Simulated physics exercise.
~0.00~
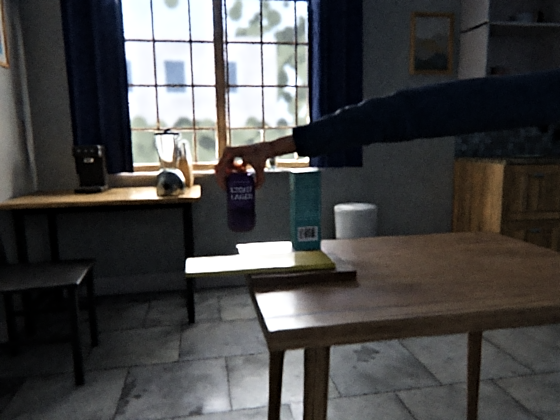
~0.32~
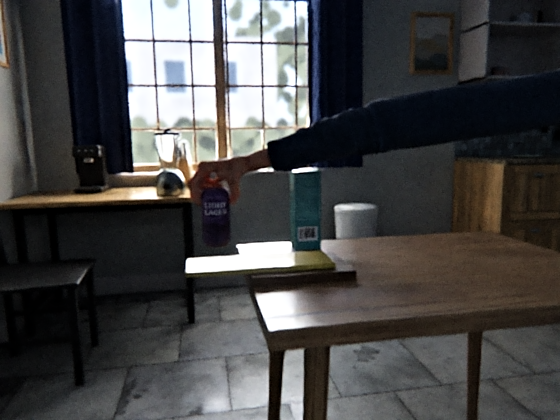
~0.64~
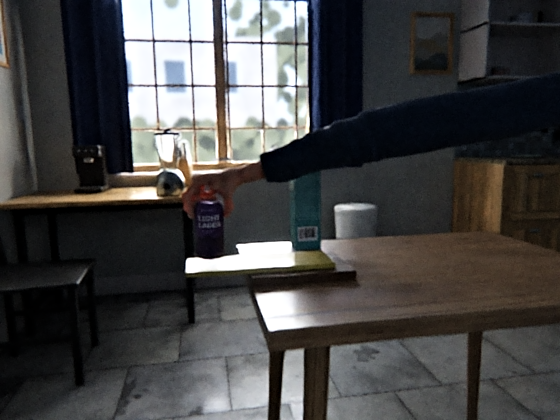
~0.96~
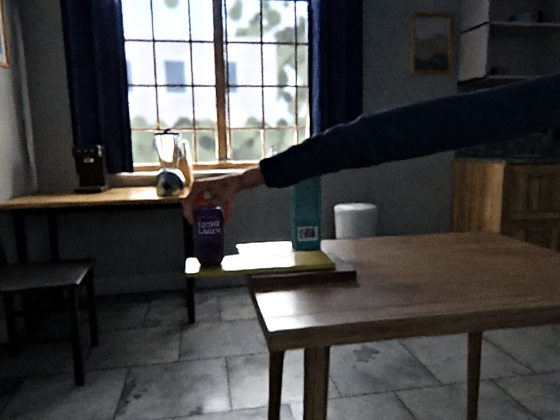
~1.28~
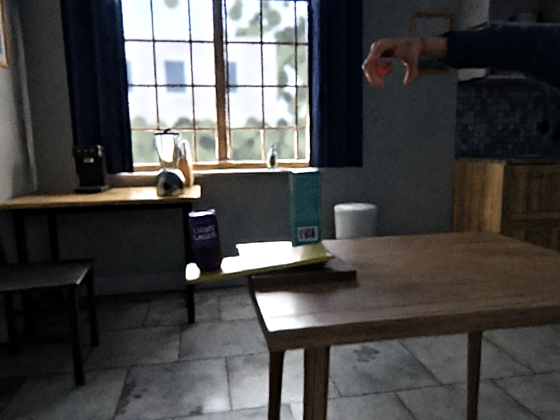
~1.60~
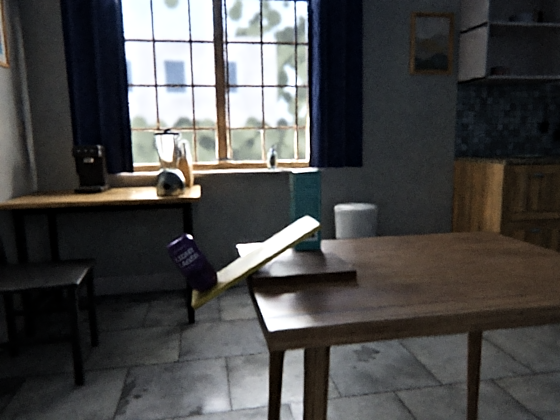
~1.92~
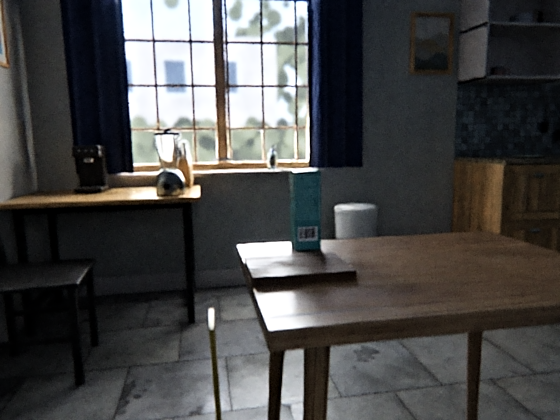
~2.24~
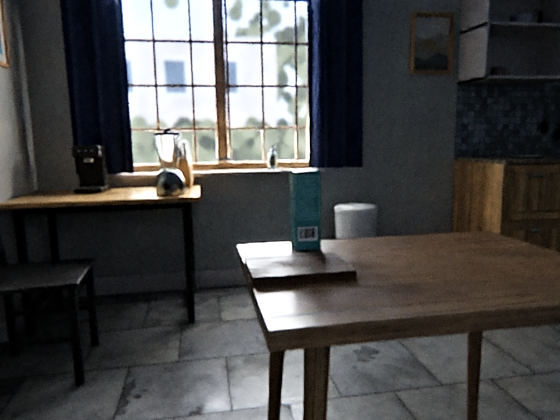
A purple can, held by a hand reaching in from the right, hangs over a yellow board that juts past the left end of a wooden table, in a dim room with a bright window behind, seen from a fixed view. A turquoise carton stands by a brown slab at the table's end. The hand moves the can left and lowers it upright onto the board's outer end, then lets go and withdraws. The board tilts down to the left with the can leaning, and both drop off the edge. Finally they are out of sight, while carton and slab remain.
